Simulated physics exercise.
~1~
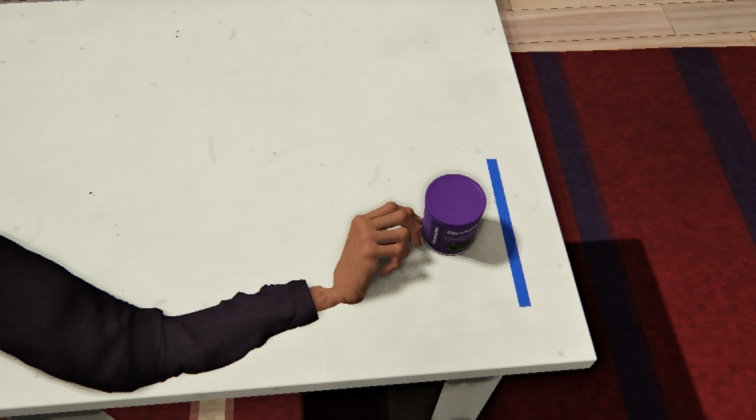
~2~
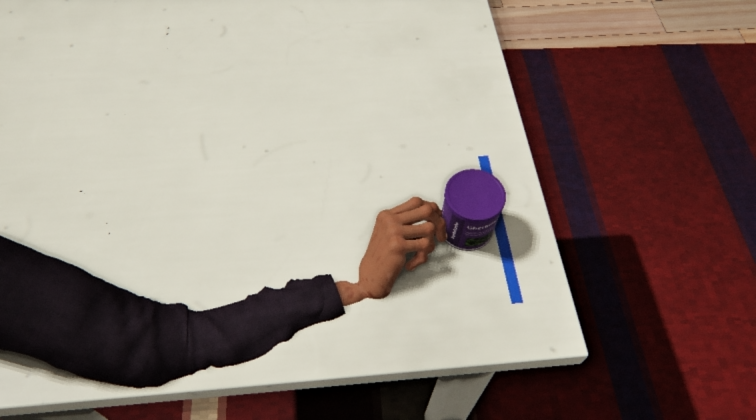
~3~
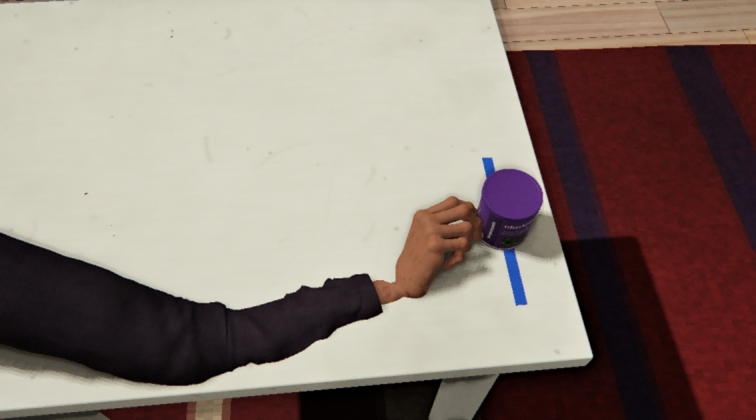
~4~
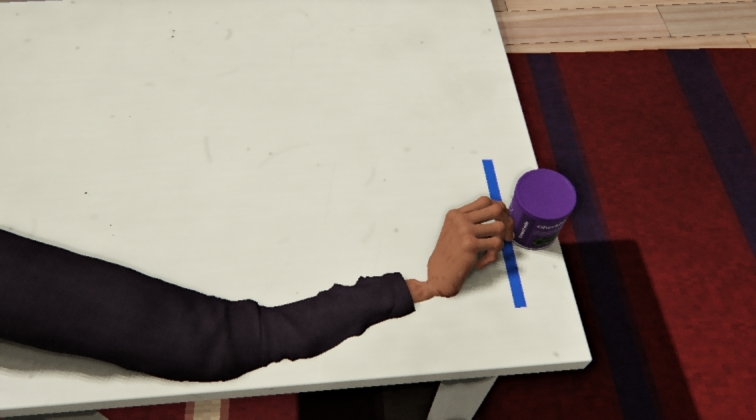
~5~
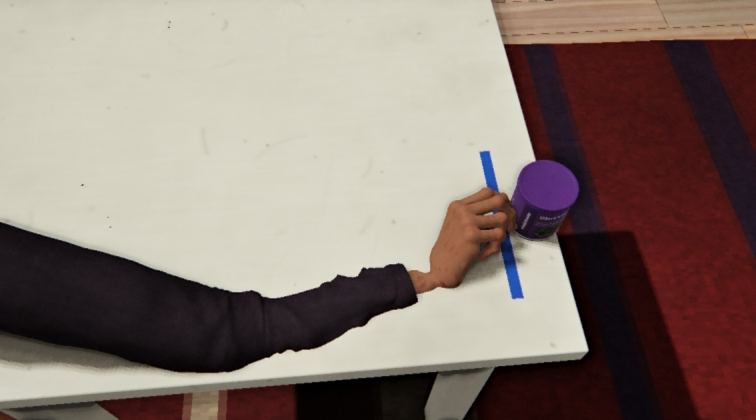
A purple pot is pushed right by a hand across blue tape, staying on the table.
